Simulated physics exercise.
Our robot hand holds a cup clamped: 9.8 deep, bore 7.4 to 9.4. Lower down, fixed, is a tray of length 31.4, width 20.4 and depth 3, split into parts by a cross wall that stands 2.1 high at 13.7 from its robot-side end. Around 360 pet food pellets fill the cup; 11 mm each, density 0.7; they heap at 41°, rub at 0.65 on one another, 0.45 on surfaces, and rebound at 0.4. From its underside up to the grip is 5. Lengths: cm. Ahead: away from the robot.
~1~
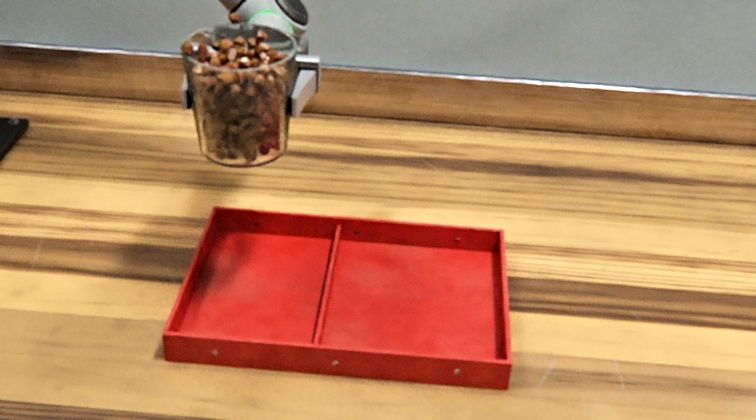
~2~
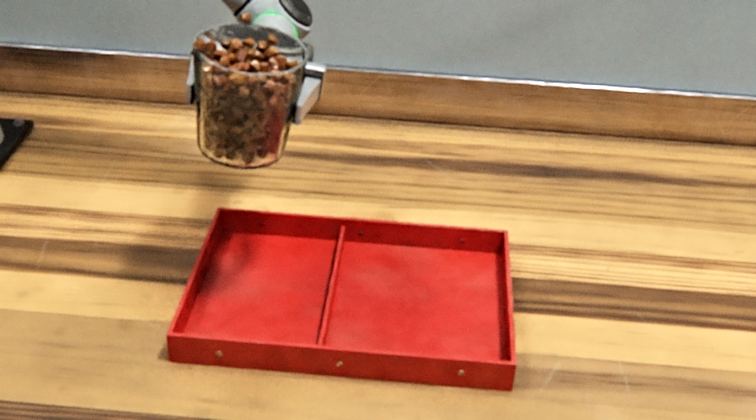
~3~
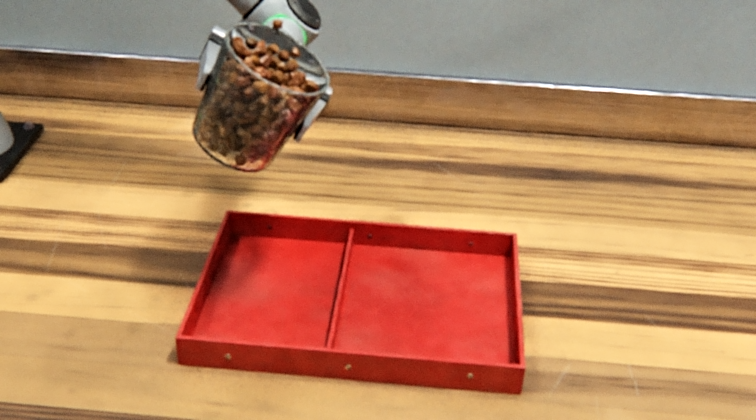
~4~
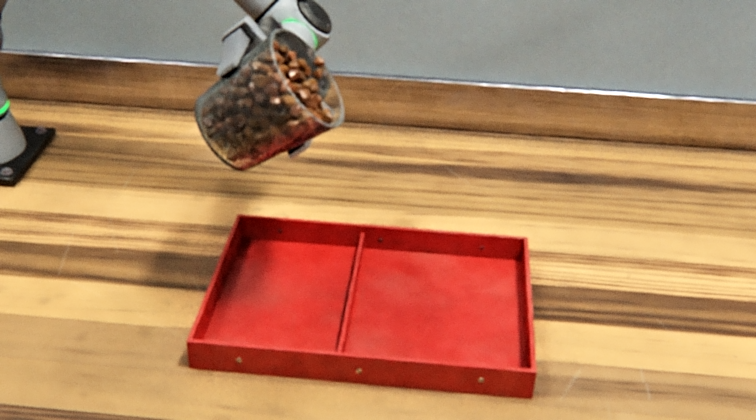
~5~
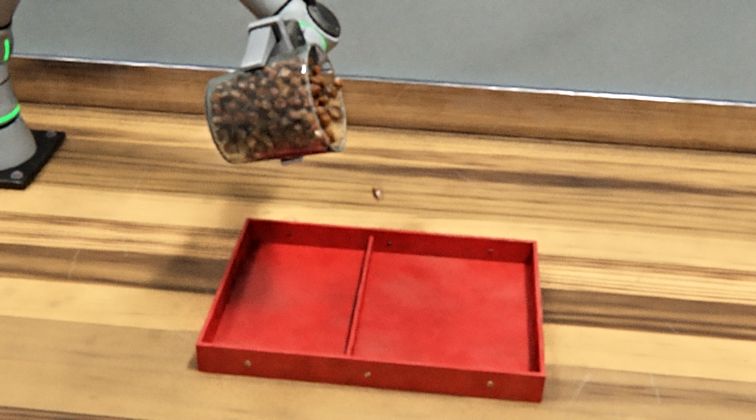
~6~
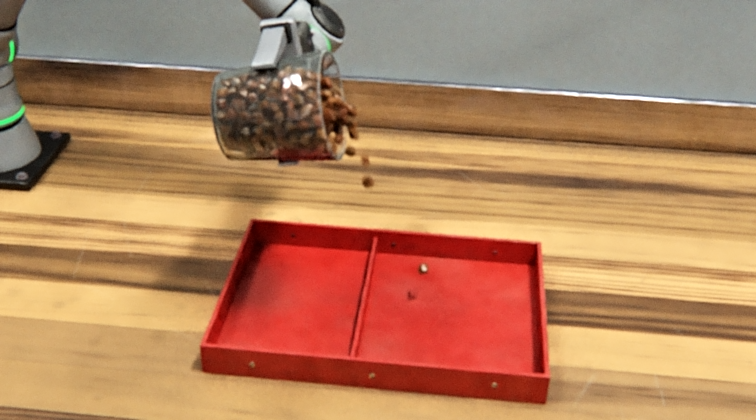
A robot hand tilts a clear cup of brown pellets rightward, and a few drop into a red tray.
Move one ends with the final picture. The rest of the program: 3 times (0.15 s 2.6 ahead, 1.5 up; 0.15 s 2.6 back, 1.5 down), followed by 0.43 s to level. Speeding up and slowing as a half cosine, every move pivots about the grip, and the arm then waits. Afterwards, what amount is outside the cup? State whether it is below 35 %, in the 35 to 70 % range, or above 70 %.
It is in the 35 to 70 % range.
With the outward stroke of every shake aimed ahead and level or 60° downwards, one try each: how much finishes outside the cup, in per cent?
Result: Approx. 45 % and 20 %, one try each.
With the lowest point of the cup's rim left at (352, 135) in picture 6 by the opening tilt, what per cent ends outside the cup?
Result: Approximately 20 %.
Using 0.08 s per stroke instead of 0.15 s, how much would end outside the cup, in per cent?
Then about 95 per cent.
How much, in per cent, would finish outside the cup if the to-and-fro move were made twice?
That share would be near 40 percent.
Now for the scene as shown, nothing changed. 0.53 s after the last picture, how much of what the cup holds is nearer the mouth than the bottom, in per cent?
Around 60 in a hundred.
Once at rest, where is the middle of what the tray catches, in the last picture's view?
At about (413, 308).
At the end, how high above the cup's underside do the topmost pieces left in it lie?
8.5 cm.
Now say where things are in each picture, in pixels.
Cup middle at (242, 99), level; upper third of the load around (242, 69), from x 185 to 285, top at y 20; 364 in the cup, in the first picture.
Cup middle at (246, 100), tilted 8° forward; upper third of the load around (248, 70), from x 200 to 295, top at y 20, in the second picture.
Cup middle at (254, 103), tilted 27° forward; upper third of the load around (257, 76), from x 205 to 315, top at y 25, in the third picture.
Cup middle at (265, 107), tilted 52° forward; upper third of the load around (270, 82), from x 205 to 325, top at y 45, in the fourth picture.
Cup middle at (274, 110), tilted 71° forward; upper third of the load around (281, 87), from x 215 to 380, top at y 60; 363 in the cup, 1 in flight or on a rim, in the fifth picture.
Cup middle at (278, 111), tilted 79° forward; upper third of the load around (280, 91), from x 220 to 425, top at y 70; 361 in the cup, 1 in the far-side part, 2 in flight or on a rim, in the sixth picture.
Then, 0.53 s later, tilted 79° forward, highest piece 25 above the table; 258 in the cup, 89 in the far-side part, 7 in the robot-side part, 10 in flight or on a rim.
Then, 1.06 s later, tilted 54° forward, highest piece 25 above the table; 191 in the cup, 148 in the far-side part, 21 in the robot-side part, 4 in flight or on a rim.
Then, 1.53 s later, level, highest piece 26 above the table; 191 in the cup, 152 in the far-side part, 21 in the robot-side part.
Then, 2.58 s later, level, highest piece 26 above the table; 191 in the cup, 152 in the far-side part, 21 in the robot-side part.
At rest, 191 in the cup, 152 in the far-side part, 21 in the robot-side part. That is 48 % outside the cup.
